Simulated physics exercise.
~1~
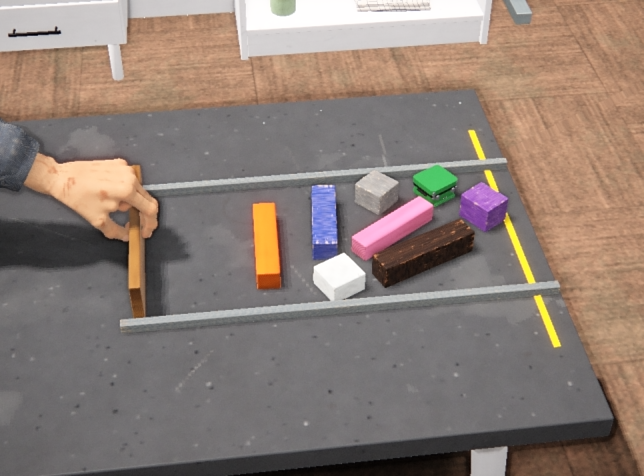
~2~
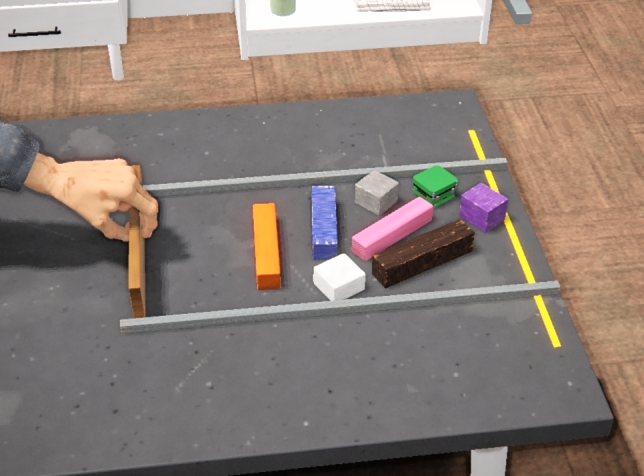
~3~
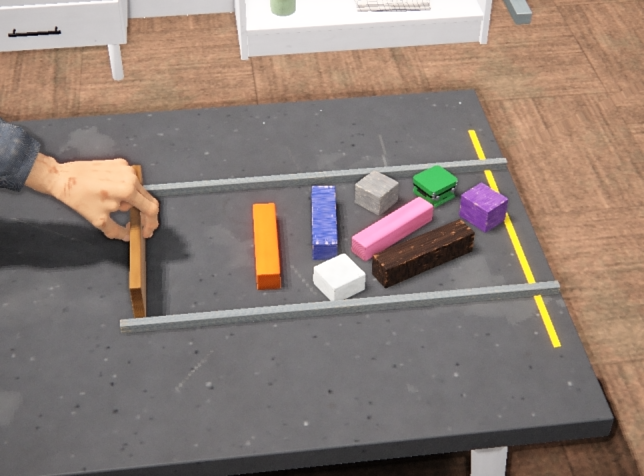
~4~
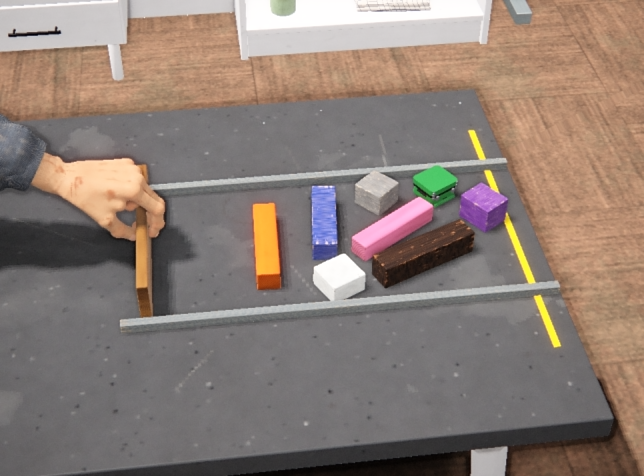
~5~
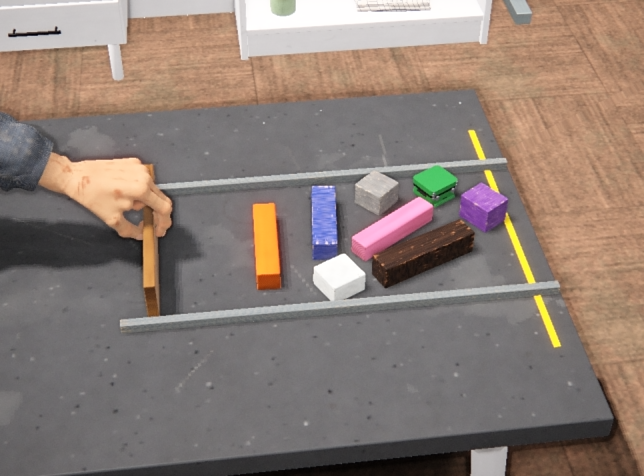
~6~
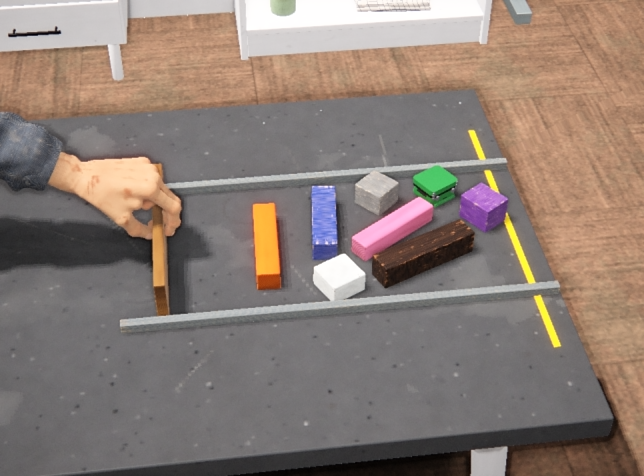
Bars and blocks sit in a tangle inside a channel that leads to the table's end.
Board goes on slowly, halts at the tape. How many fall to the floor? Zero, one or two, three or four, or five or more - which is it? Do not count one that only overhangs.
Watch it: Lots of them - five or more - go plunging down.
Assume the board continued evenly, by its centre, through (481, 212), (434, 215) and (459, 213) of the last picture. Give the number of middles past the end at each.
The numbers are 5, 1 and 3.
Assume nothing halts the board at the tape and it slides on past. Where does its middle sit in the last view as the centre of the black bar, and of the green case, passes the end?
First near (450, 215), second near (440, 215).
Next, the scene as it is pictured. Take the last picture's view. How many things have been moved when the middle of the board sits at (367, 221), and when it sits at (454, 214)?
So 8, and at the other place 8.
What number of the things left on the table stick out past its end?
0 in all.
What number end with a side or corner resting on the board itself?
In total, 1.
Early on, none off yet; purple block at rest near (483, 208); green case at rest near (435, 187); black bar at rest near (426, 253).
Finally, the number that fall off is five or more; lost, blue bar, white block, grey block, pink stick, black bar, green case and purple block.
